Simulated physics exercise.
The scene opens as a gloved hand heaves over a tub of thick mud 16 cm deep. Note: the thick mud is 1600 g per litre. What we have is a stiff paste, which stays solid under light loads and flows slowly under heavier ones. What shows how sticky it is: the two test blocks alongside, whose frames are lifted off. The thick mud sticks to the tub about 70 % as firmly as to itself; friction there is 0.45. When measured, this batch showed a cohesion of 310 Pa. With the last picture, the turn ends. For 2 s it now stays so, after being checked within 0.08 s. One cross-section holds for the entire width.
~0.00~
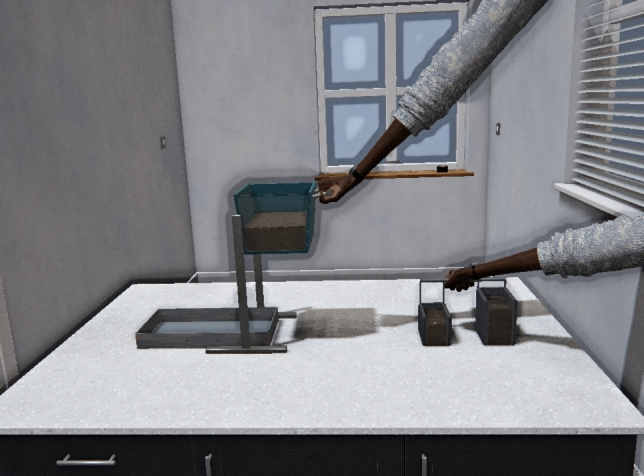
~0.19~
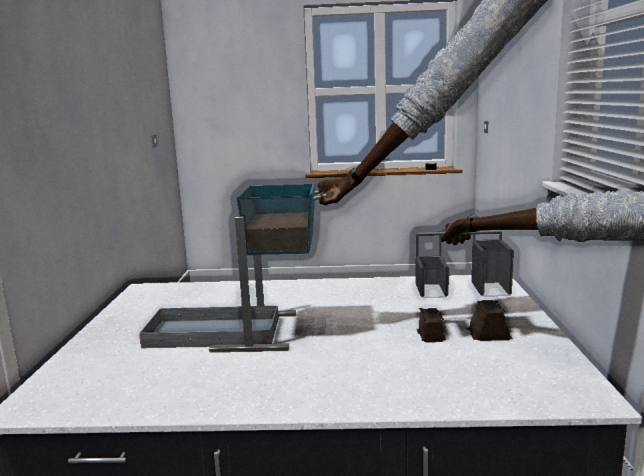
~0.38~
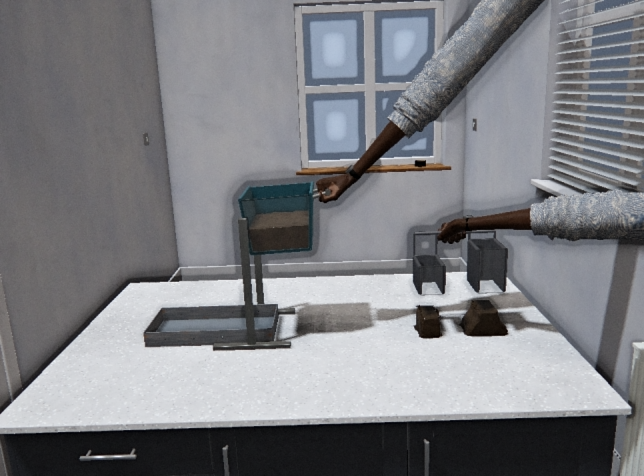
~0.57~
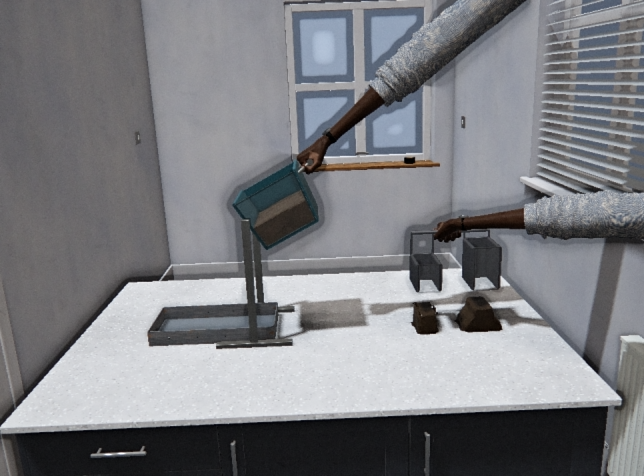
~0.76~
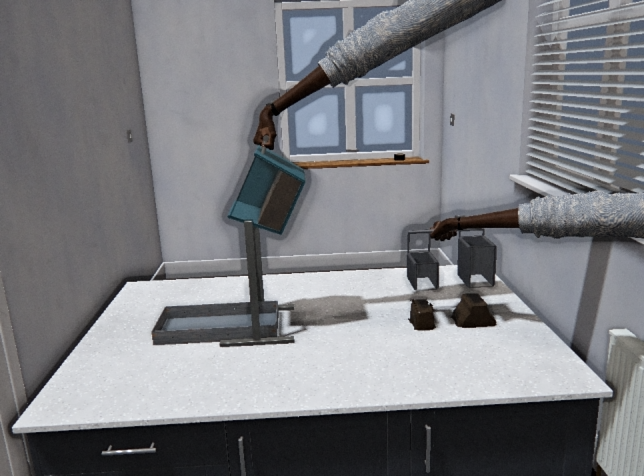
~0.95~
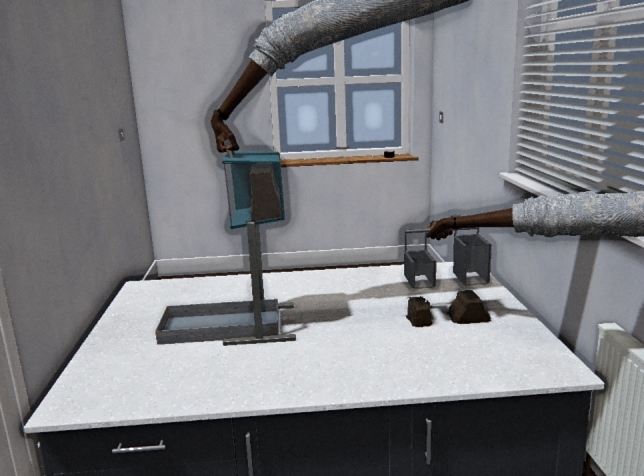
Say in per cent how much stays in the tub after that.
Close to 61 percent stays in.
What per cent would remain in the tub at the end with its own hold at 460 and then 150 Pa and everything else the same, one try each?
First try roughly 75 per cent, second try roughly 40 per cent.
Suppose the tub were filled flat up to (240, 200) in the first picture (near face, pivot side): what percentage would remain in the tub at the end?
Then roughly 30 %.
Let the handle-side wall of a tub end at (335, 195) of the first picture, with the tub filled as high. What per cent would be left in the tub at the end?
45 %.
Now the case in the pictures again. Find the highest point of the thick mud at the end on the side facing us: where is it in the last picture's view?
Roughly at pixel (265, 205).
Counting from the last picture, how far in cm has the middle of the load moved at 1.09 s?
Something like 6 cm, I'd say.
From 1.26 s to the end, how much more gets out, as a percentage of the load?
Roughly 5 percent of the load.
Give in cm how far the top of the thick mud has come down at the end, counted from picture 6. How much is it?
Roughly 10 cm.
By 1.09 s, the tub is at 92 degrees and holds 100 %.
By 1.26 s, the tub is at 92 degrees and holds 66 %.
By 1.43 s, the tub is at 92 degrees and holds 61 %.
By 1.60 s, the tub is at 92 degrees and holds 61 %.
By 2.95 s, at the end, the tub is at 92 degrees and holds 61 %.
